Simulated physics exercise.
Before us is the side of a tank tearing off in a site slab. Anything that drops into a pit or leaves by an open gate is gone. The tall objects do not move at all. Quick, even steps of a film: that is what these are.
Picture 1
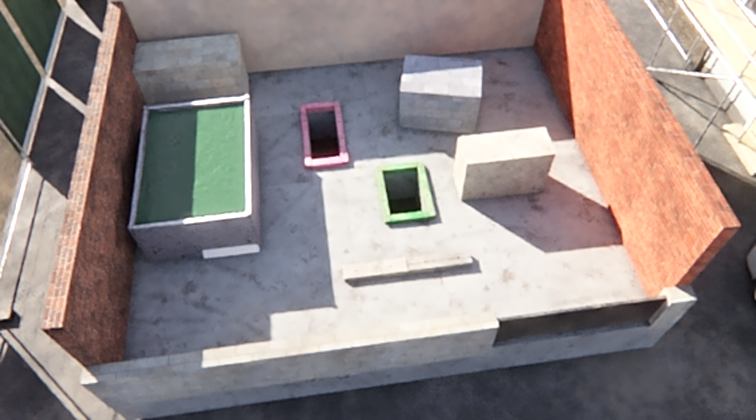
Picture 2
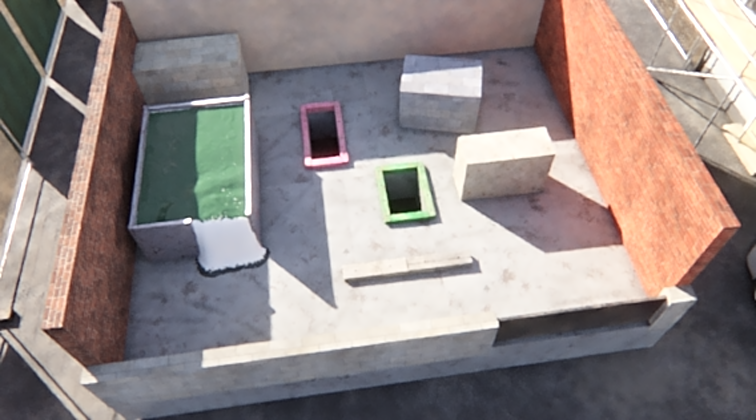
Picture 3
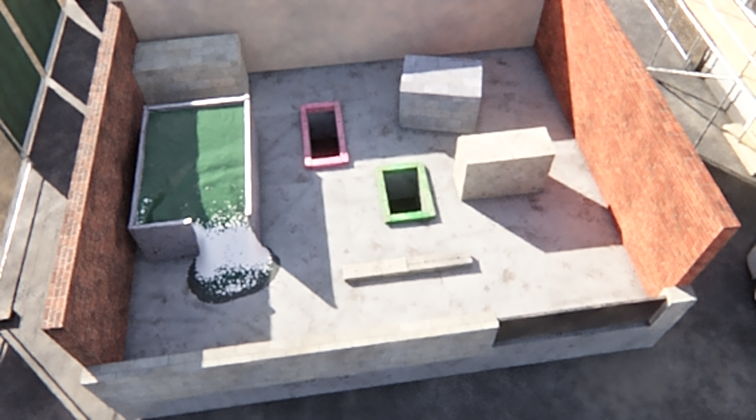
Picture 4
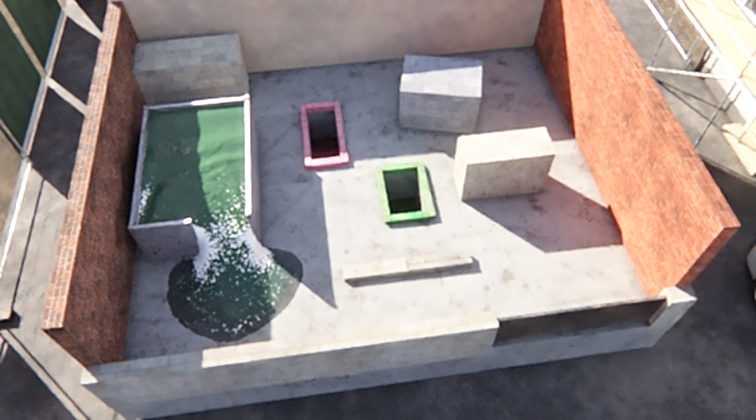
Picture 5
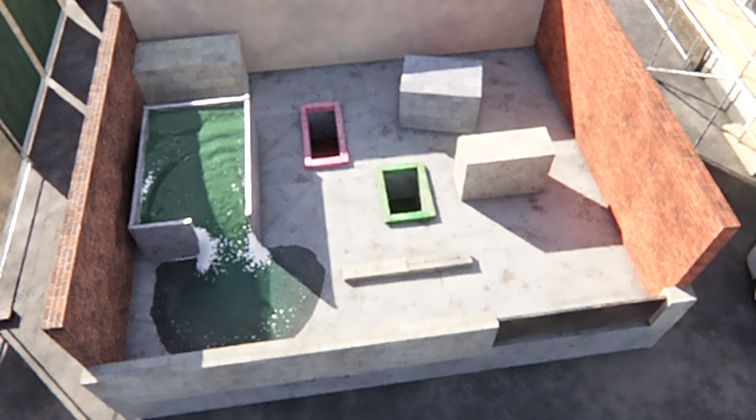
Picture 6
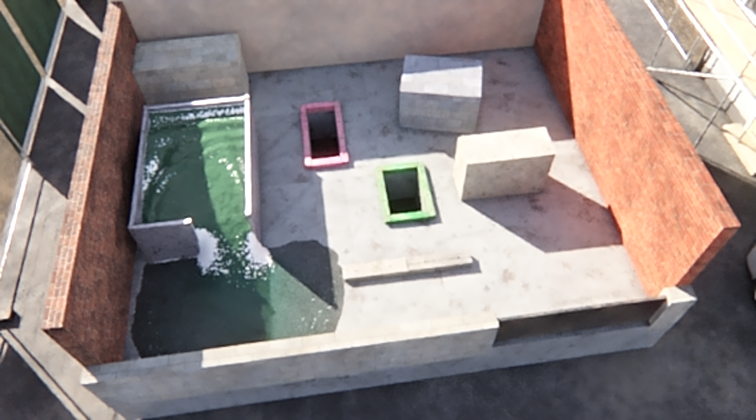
At the start, a tank of green water stands whole and still at the left of a walled concrete slab. Part of its front side opens, and white, foaming water pours through the gap. The water spreads into a widening dark pool across the lower left floor, while the surrounding blocks stay still.
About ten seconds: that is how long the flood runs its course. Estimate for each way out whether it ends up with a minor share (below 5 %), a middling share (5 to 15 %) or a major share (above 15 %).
At the end, gate: Beneath five per cent. Green pit: Beneath five per cent. Pink pit: Beneath five per cent.
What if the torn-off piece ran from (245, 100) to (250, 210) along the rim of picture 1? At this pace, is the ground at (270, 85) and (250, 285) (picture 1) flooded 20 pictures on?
As listed: Covered, dry.
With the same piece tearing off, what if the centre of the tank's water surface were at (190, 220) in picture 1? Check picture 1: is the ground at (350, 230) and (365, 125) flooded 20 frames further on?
In the order given, swamped and untouched.
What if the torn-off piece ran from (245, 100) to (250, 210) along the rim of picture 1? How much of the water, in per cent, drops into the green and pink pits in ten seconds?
I'd say the green pit gets around 20 percent and the pink pit around 25 percent.
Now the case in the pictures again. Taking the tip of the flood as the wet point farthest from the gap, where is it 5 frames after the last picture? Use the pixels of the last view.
The wet point farthest out is around (465, 335).
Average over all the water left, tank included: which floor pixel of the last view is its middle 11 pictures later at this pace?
Centre of mass: Roughly (238, 243).
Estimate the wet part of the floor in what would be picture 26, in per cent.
It comes out near 45 percent.
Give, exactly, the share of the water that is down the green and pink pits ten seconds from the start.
Roughly 0 %, then roughly 0 %.
A moment on, water covers 15 % of the floor; the gate 0 %, the green pit 0 %, the pink pit 0 %.
Next, water covers 30 % of the floor; the gate 0 %, the green pit 0 %, the pink pit 0 %.
Then, water covers 45 % of the floor; the gate 0 %, the green pit 0 %, the pink pit 0 %.
Later, water covers 65 % of the floor; the gate 0 %, the green pit 0 %, the pink pit 0 %.
In the end, water covers 95 % of the floor; the gate 0 %, the green pit 0 %, the pink pit 0 %.
